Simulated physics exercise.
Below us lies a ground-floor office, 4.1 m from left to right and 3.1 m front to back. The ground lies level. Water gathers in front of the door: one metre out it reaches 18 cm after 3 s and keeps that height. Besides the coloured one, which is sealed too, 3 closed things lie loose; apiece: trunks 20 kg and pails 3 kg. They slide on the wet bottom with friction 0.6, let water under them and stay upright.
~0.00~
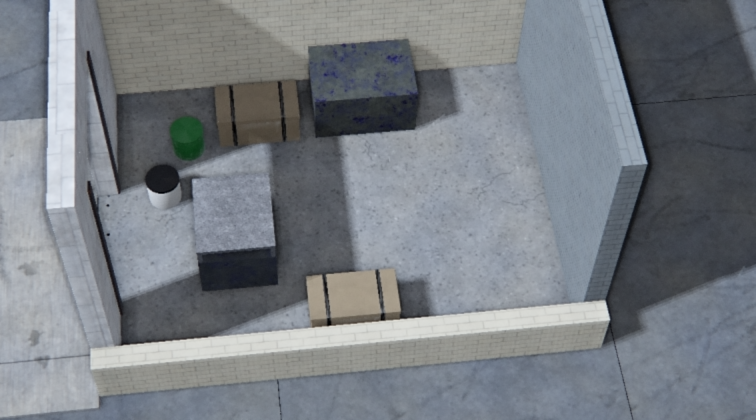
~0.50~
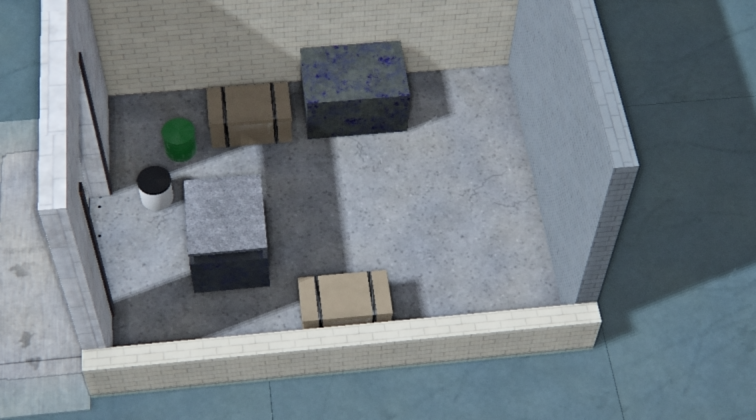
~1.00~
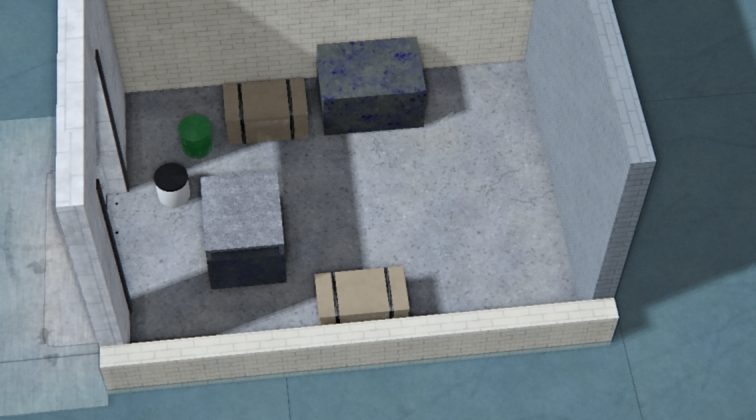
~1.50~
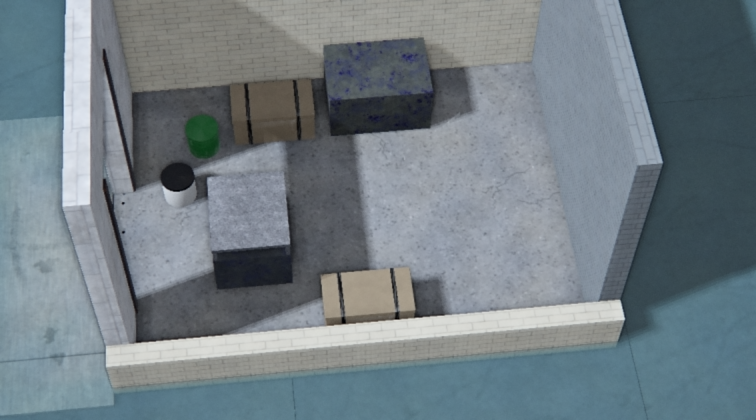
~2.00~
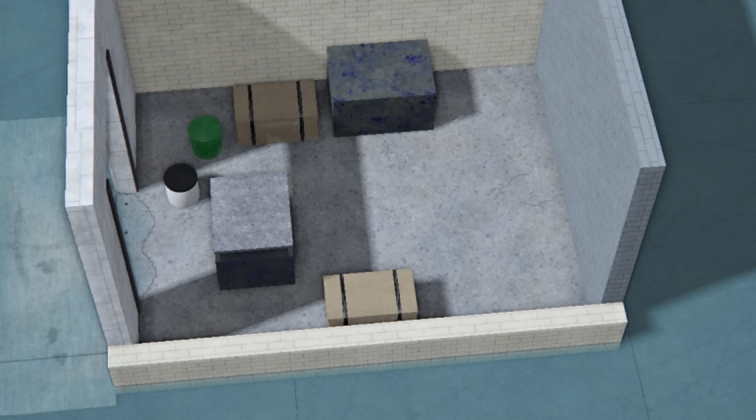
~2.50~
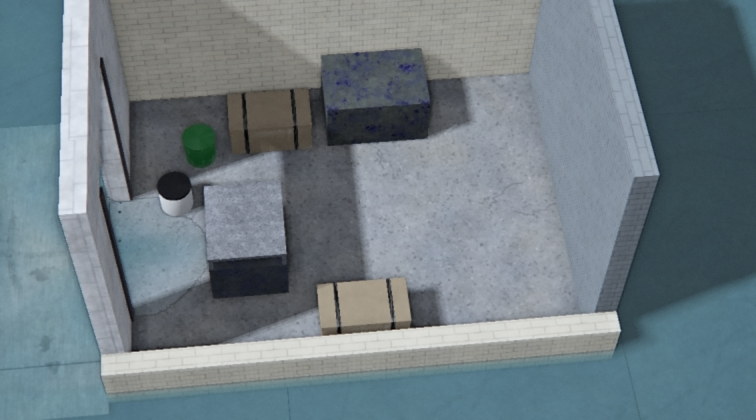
Ground-floor office from above, water spreading around the outside walls, then seeping in at the left doorway while pails and trunks stay put.
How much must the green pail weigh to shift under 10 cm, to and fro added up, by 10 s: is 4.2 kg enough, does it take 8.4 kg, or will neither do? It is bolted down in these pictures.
For it, neither load is enough.
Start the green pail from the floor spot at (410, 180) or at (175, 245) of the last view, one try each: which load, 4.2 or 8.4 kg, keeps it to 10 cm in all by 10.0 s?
In turn: Only the larger holds; neither is enough.
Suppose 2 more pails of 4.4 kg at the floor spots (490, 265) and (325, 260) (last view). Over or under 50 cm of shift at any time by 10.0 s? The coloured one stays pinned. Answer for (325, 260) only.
It is under.
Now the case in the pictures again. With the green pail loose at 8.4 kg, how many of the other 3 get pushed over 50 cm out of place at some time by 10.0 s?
That makes 3.
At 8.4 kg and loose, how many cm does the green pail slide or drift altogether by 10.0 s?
Some 140 cm in all.
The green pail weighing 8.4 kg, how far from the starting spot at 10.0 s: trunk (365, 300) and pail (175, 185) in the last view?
In that order: 60 cm, 10 cm.
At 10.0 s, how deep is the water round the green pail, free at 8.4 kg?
Roughly 12 cm.
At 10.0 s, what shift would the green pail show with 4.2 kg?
Roughly 40 cm.
After 3.5 s the green pail would be 0 cm from its start with 4.2 kg and 0 cm from its start with 8.4 kg; 1 cm of water round it then.
After 4.5 s the green pail would be 22 cm from its start with 4.2 kg and 1 cm from its start with 8.4 kg; 5 cm of water round it then.
After 7.0 s the green pail would be 47 cm from its start with 4.2 kg and 23 cm from its start with 8.4 kg; 8 cm of water round it then.
After 10.0 s the green pail would be 37 cm from its start with 4.2 kg and 60 cm from its start with 8.4 kg; 12 cm of water round it then.
